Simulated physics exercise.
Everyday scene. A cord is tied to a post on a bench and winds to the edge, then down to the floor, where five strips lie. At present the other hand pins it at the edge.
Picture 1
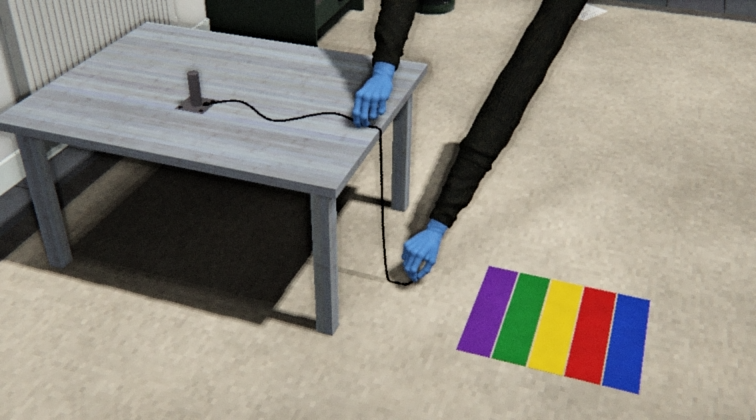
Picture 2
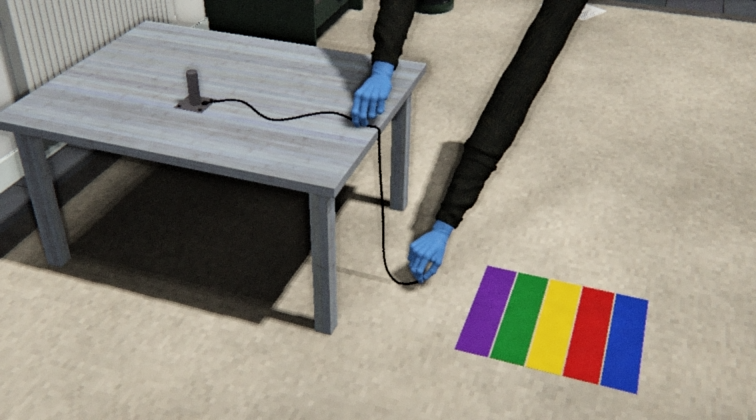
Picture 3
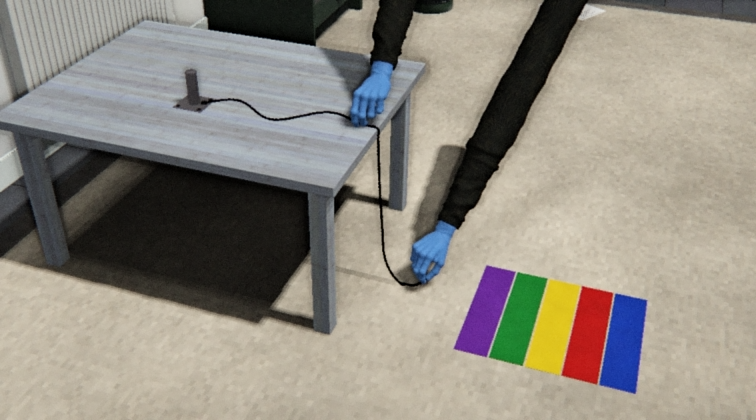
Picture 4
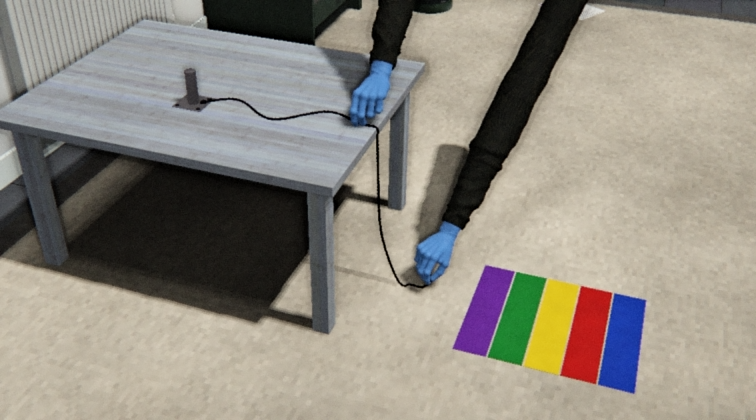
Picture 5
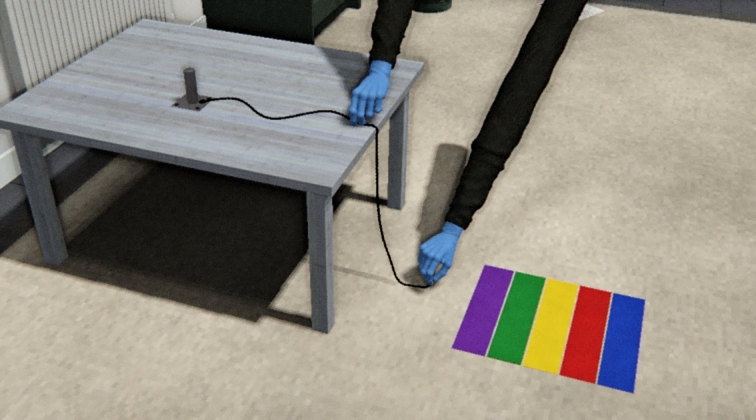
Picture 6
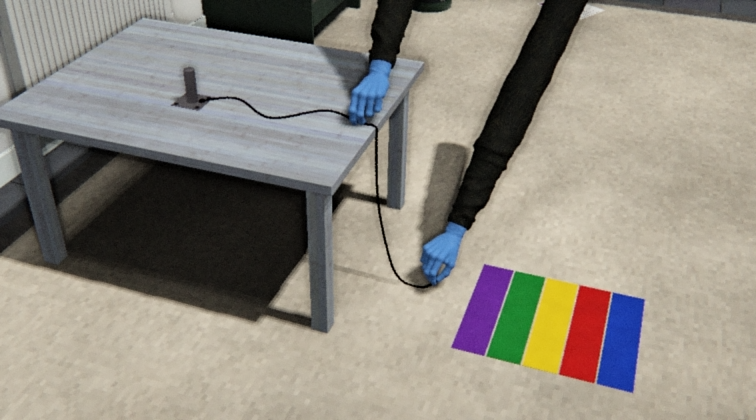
A blue-gloved hand holding the end of a black cord near the floor moves slightly right, toward five coloured strips, while another gloved hand keeps the cord pinned at the table's edge, its other end tied to a post.
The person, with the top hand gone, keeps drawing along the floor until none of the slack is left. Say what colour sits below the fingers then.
It is yellow.
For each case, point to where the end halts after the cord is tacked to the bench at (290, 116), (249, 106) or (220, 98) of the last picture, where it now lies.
Near (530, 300), (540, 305) and (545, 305).
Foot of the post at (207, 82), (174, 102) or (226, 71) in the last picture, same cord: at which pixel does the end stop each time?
About (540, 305), (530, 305) and (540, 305).
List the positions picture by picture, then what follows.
In the first frame, end (417, 278); purple (479, 337); green (514, 345); yellow (549, 354); red (586, 363); blue (623, 371).
In the second frame, end (423, 279); cord through (237, 100) (280, 120) (344, 116) (379, 156) (383, 212) (386, 268).
In the third frame, end (425, 280).
In the fourth frame, end (430, 280); cord through (235, 99) (278, 119) (342, 115) (378, 155) (379, 211) (392, 268).
In the fifth frame, end (433, 281).
In the sixth frame, end (436, 281); cord through (234, 98) (277, 118) (341, 114) (376, 154) (379, 211) (393, 268).
Early on, end near (499, 296); over purple.
Midway, end near (533, 303); over green.
At the end of the slack, end near (553, 308); over yellow. It gets as far as the yellow strip.
